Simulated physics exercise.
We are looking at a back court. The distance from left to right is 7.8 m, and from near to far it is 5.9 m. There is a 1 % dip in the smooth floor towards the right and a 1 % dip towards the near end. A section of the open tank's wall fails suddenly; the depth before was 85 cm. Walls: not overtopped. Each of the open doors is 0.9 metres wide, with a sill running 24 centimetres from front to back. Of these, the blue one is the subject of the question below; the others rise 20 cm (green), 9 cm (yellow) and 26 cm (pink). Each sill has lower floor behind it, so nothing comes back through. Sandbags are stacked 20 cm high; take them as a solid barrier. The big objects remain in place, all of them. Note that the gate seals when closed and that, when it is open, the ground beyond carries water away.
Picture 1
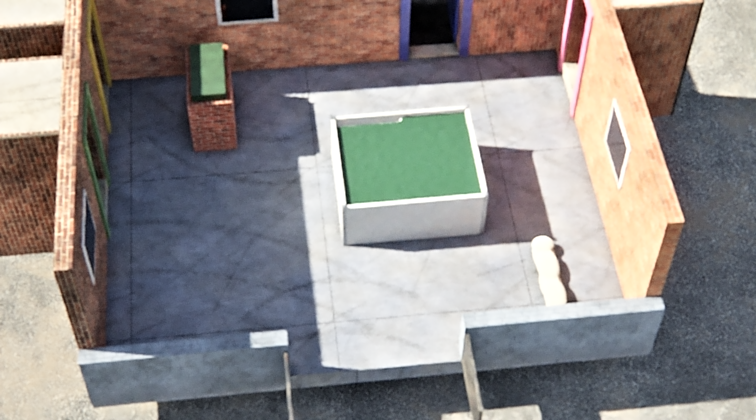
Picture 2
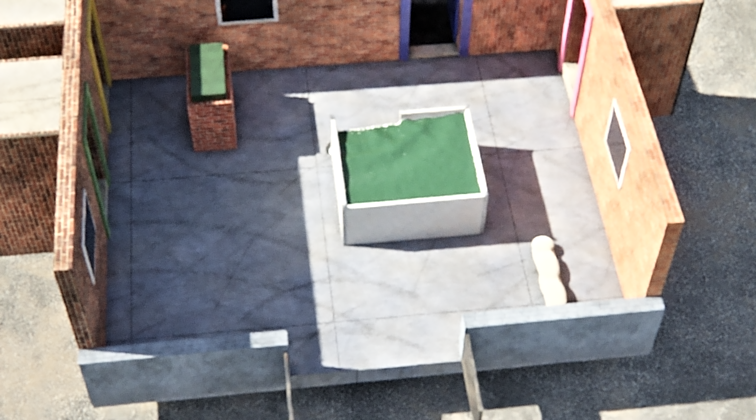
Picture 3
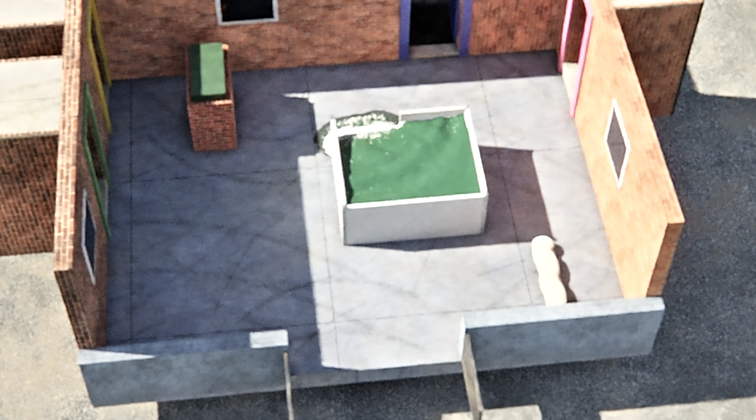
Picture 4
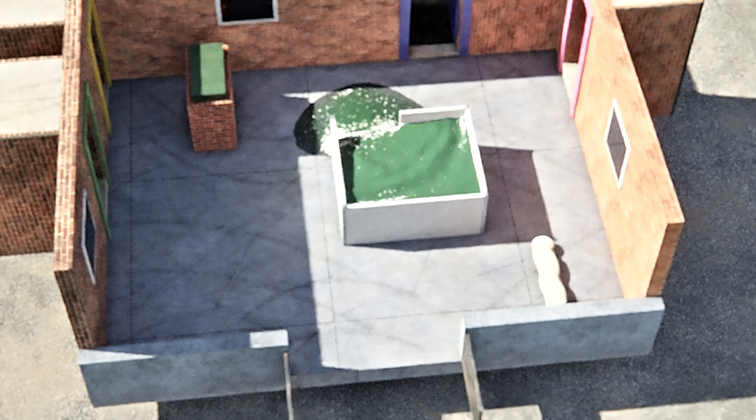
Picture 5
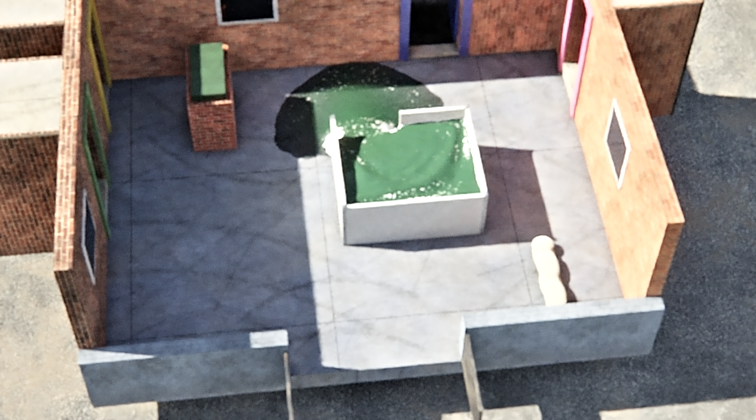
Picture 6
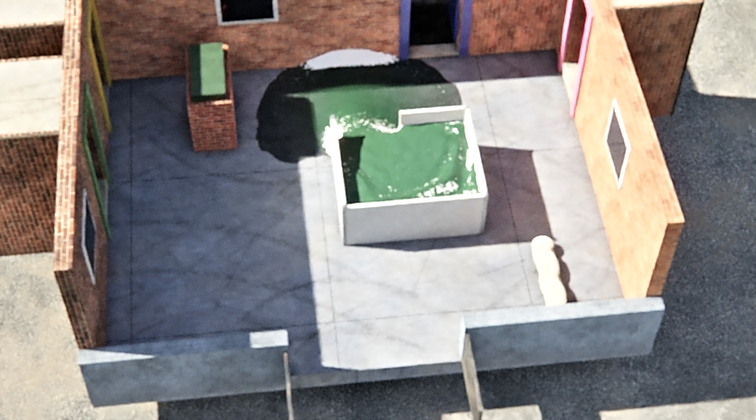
At first, green water lies still in an open white-walled tank in a brick-walled court. Then part of the far wall gives way and water pours out in a white, frothy rush, spreading as a dark, widening patch across the grey floor behind the tank while the surface inside ripples.
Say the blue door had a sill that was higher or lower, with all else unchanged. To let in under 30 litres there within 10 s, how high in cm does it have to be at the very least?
At least roughly 15 cm.
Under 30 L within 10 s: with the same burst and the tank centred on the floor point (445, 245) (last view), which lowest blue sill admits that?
Then close to 22 cm.
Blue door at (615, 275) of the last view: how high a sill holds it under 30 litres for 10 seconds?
About 12.5 cm.
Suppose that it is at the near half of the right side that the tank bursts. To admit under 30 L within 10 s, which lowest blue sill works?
Some 6.0 centimetres.
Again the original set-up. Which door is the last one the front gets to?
Green.
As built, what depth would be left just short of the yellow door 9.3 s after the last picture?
It works out to about 4.0 centimetres deep.
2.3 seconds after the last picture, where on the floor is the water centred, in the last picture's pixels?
I'd put it close to (378, 141).
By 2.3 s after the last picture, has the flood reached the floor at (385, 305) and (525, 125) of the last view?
Taking them in turn, they come out spared and submerged.
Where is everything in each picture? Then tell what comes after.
The first frame shows still water, 85 cm deep, in the open tank at (407, 159); the blue door at (436, 16) is dry.
In the second frame, water pours out on the far side and has run 0.3 m, to a hidden place; about 11 cm deep outside, 85 cm at the back.
In the third frame, the gap is on the far side, the front 0.8 m out at a hidden place; the back of the open tank holds 85 cm.
In the fourth frame, the gap is on the far side, the front 1.5 m out at (350, 89); the back of the open tank holds 82 cm.
In the fifth frame, water pours out on the far side and has run 2.1 m, to (340, 64); about 6 cm deep outside, 75 cm at the back.
In the sixth frame, the gap is on the far side, the front 2.1 m out at (295, 67); the back of the open tank holds 72 cm; the blue door at (436, 16), 2.5 m from the gap, is still 0.3 m from the nearest water.
Then, 0.7 s after the last picture water covers 15 % of the floor, deepest (46 cm) near (341, 69); 19 cm at the blue door, 16 litres in over its 8 cm sill.
Then, 2.3 s after the last picture water covers 35 % of the floor, deepest (30 cm) near (238, 92); 14 cm at the blue door, 76 litres in over its 8 cm sill.
Then, 9.3 s after the last picture water covers 95 % of the floor, deepest (16 cm) near (619, 332); 5 cm at the blue door, 109 litres in over its 8 cm sill.
At the blue door as built, the water peaked near 19 cm, 0.7 s after the last picture.
Run again over the same 10 s with other heights there, 38 litres in over 14 cm, 11 litres over 19 cm. The limit of 30 litres is kept from about 15 cm up.
